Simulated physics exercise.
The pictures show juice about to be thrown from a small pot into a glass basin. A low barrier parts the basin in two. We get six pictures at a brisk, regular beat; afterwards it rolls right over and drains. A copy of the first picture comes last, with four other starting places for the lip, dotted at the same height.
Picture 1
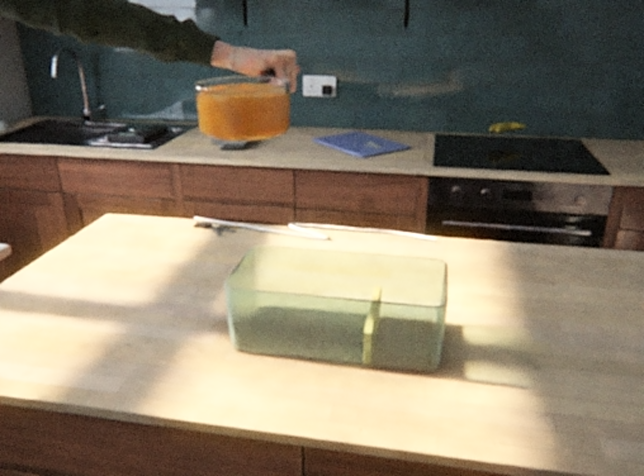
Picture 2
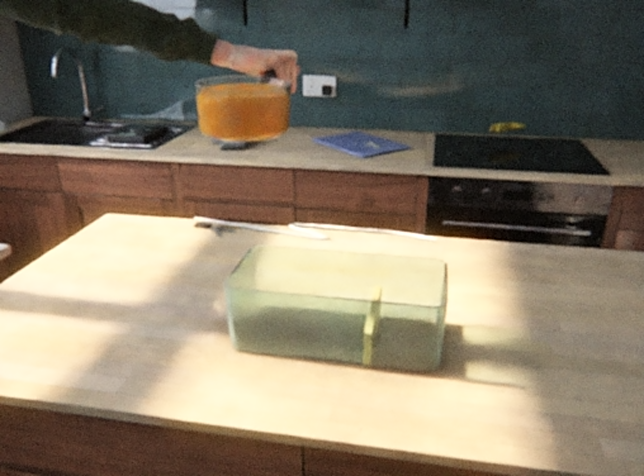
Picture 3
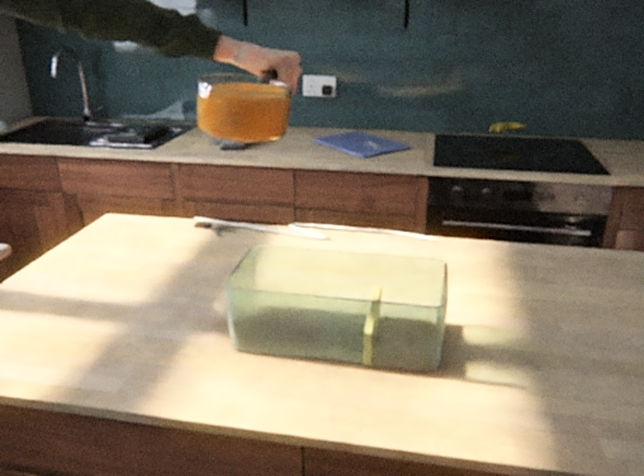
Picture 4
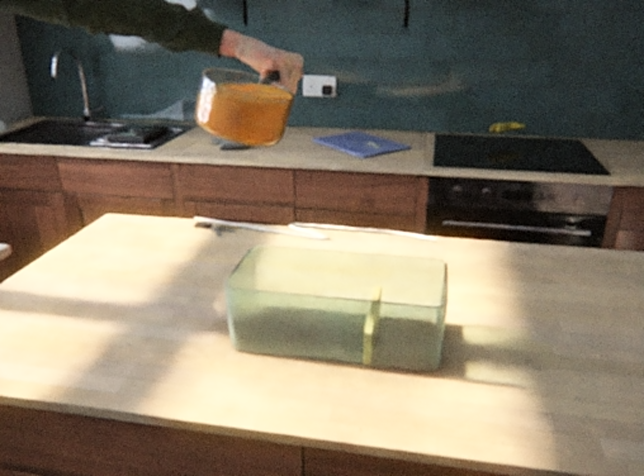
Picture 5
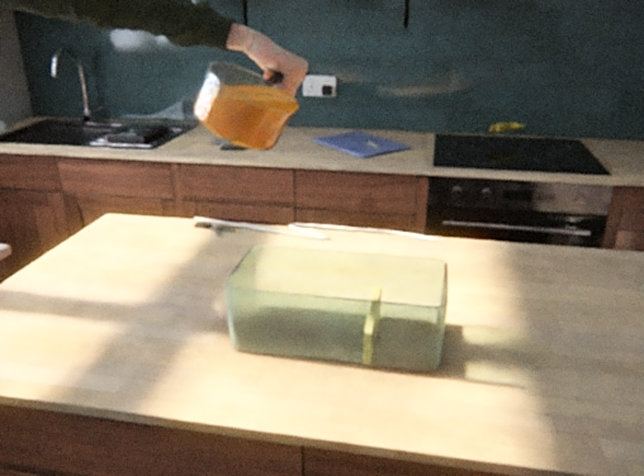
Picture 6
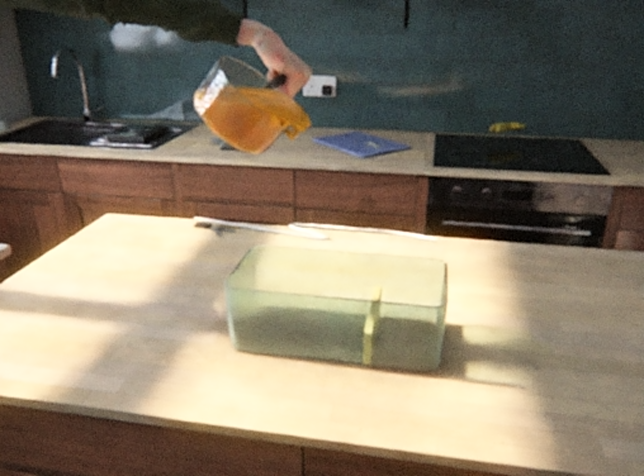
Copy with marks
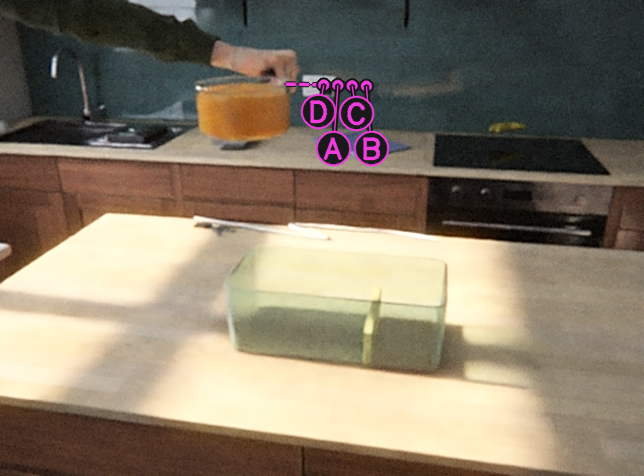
A hand holds a pot of orange liquid upright, then tilts it rightward until liquid crosses the lip.
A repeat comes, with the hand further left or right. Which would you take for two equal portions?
Take D.
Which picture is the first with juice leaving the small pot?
In picture 5.
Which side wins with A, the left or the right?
The right one.
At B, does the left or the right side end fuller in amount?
More ends on the right.
On the marked copy, A at (337, 85); B at (366, 86); C at (352, 85); D at (323, 85).
Choosing A, about 32 % ends left of the wall and 63 % right of it; 4 % is lost outside.
Choosing B, about 16 % ends left of the wall and 78 % right of it; 5 % is lost outside.
Choosing C, about 16 % ends left of the wall and 78 % right of it; 5 % is lost outside.
Choosing D, about 47 % ends left of the wall and 51 % right of it.
